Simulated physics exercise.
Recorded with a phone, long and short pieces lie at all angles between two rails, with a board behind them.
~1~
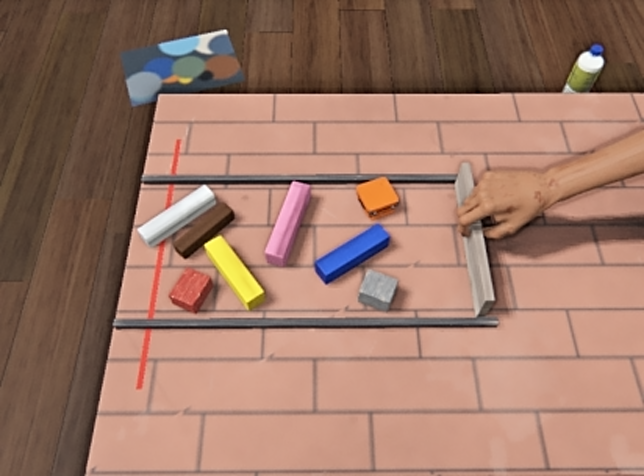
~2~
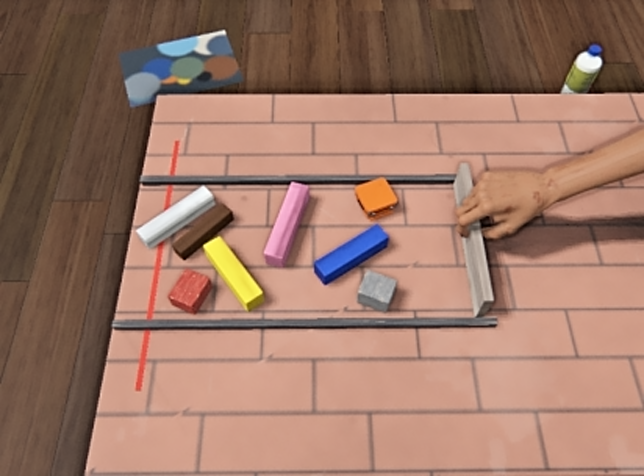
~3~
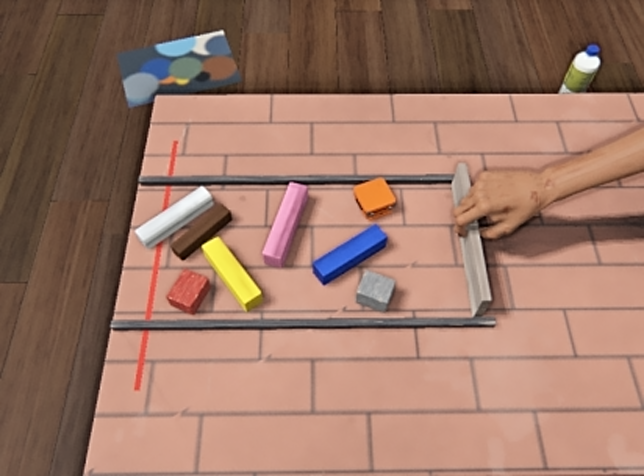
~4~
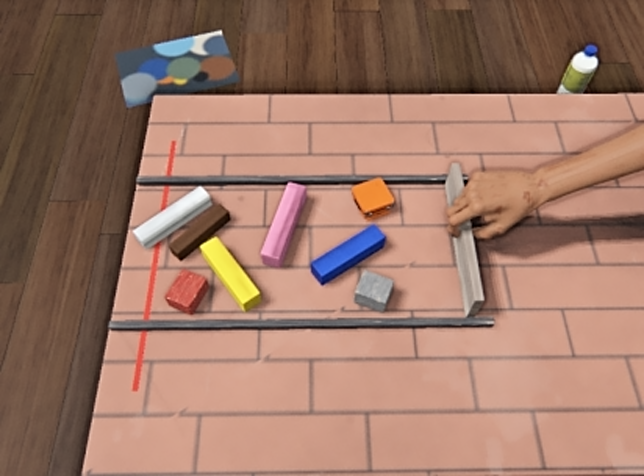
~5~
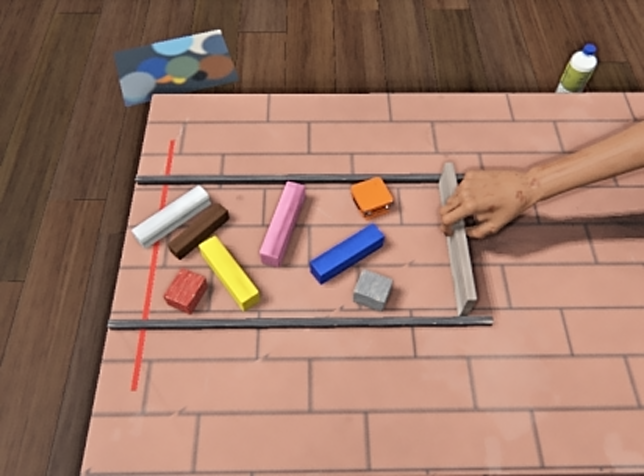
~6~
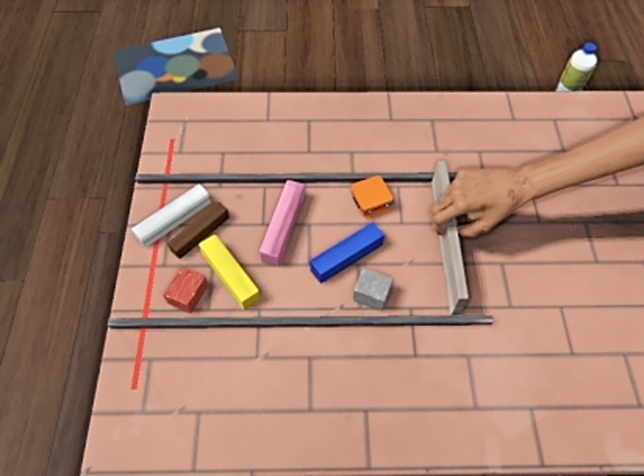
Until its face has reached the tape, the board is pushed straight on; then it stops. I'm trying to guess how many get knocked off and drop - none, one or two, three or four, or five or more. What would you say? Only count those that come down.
The ones that fall? Five or more of them, I think.
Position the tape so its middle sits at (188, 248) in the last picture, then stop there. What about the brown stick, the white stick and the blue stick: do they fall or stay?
Lab note - brown stick toppled, white stick toppled, blue stick not toppled.
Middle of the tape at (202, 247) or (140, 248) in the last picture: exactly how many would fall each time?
Ending up on the floor: First try 2, second try 6.
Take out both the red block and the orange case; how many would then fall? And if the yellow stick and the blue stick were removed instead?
It would be 3 and 3.
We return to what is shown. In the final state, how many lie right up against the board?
The figure is 3.
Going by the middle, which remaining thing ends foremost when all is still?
It's the blue stick.
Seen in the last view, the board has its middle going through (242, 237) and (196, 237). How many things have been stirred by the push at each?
That gives 8 for the first and 8 for the second.
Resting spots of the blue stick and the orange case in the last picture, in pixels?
Roughly at (123, 262) and at (146, 194), in that order.
A little later, none off yet; white stick at rest near (173, 216); red block at rest near (186, 290); brown stick at rest near (199, 230).
Next, none off yet; white stick moving near (168, 212); red block shifted about its own width near (156, 292); brown stick shifted a little near (174, 232).
When it is over, the number that fall off is five or more; down, pink stick, yellow stick, brown stick, red block and white stick.
